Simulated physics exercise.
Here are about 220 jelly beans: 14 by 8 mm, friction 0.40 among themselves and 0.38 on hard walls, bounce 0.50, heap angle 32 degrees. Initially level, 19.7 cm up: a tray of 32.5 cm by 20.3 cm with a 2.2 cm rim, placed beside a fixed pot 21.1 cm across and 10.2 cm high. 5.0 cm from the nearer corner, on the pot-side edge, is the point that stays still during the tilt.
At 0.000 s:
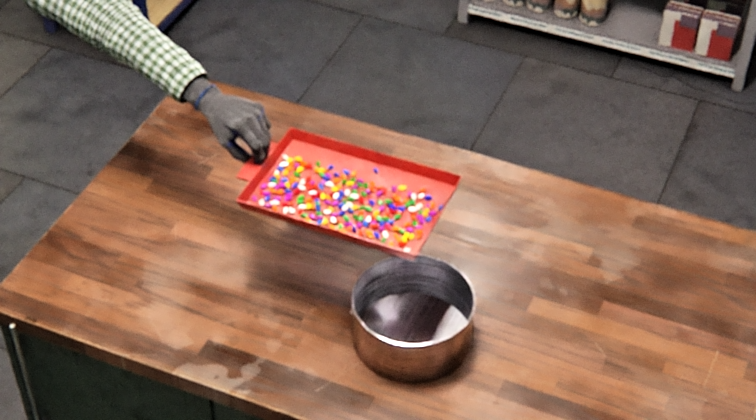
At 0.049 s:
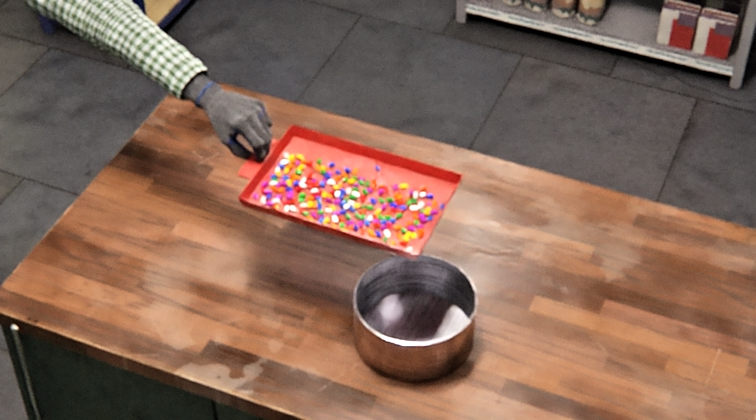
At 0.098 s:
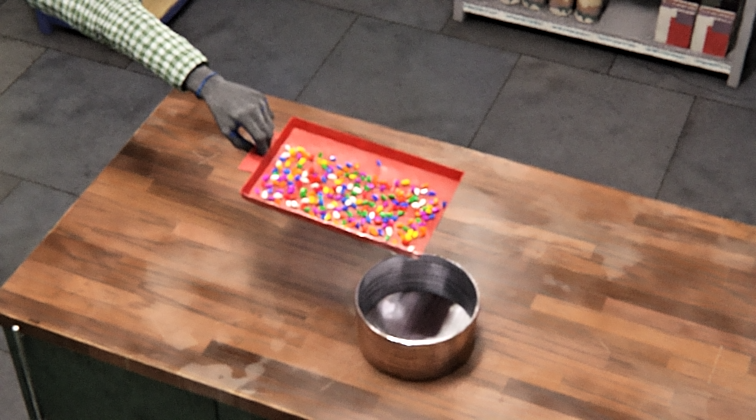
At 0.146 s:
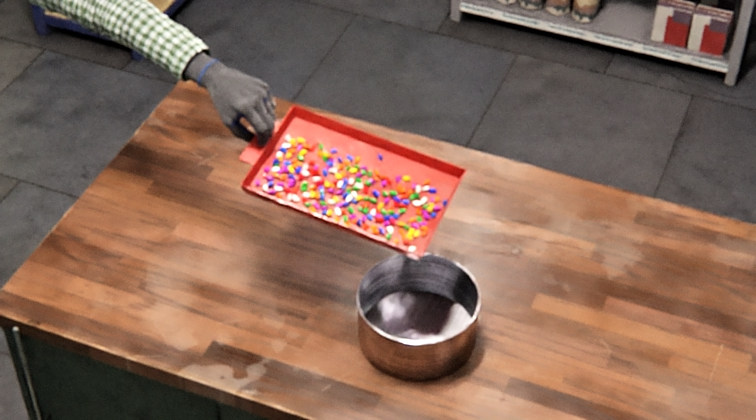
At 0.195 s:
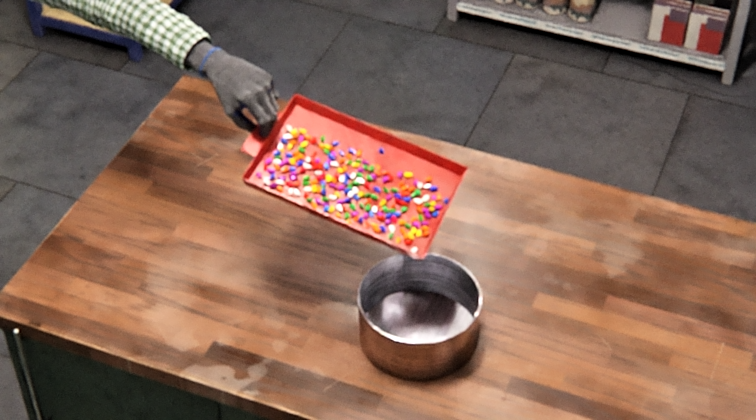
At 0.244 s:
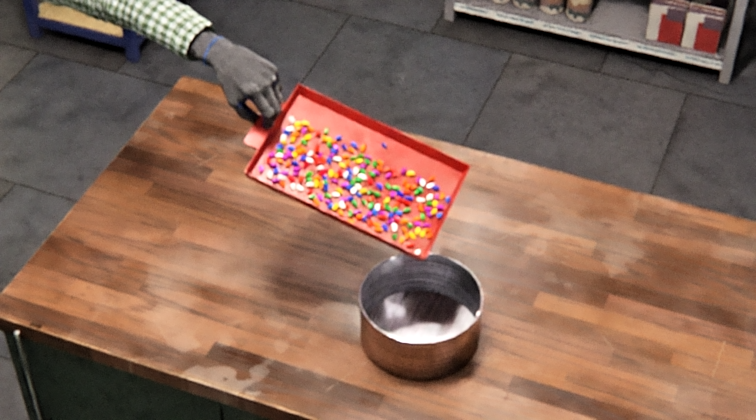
On a wooden table, a gloved hand gradually tilts a red candy tray above a pot.
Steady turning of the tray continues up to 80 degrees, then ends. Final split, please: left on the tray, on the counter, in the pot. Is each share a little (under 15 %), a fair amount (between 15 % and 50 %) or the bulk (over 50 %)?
Left on the tray: A little; counter: A little; pot: The bulk.
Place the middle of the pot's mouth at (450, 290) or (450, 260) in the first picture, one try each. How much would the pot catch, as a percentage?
I'd say some 95 per cent for the first and some 10 per cent for the second.
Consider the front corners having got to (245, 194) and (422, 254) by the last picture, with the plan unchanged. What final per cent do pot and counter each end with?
Final per cent - pot 80, counter 15.
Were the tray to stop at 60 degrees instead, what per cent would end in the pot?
In that case, near 60 percent.
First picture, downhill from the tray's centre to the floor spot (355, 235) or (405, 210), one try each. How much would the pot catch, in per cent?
I'd put it at roughly 85 per cent for the first tilt and roughly 20 per cent for the second.
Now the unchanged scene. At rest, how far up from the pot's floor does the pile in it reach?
Roughly 2.5 centimetres.
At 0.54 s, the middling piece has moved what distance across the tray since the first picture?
Displacement on the tray: Roughly 7 cm.
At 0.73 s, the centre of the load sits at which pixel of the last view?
Estimated load position: Around (423, 247).
After 0.54 s, tilt 49 degrees; the tray holds 100 %, the pot 0 %.
After 0.73 s, tilt 69 degrees; the tray holds 90 %, the pot 0 %.
After 1.05 s, tilt 80 degrees; the tray holds 15 %, the pot 75 %.
At rest (2.5 s), tray 0 %, counter 0 %, pot 95 %.
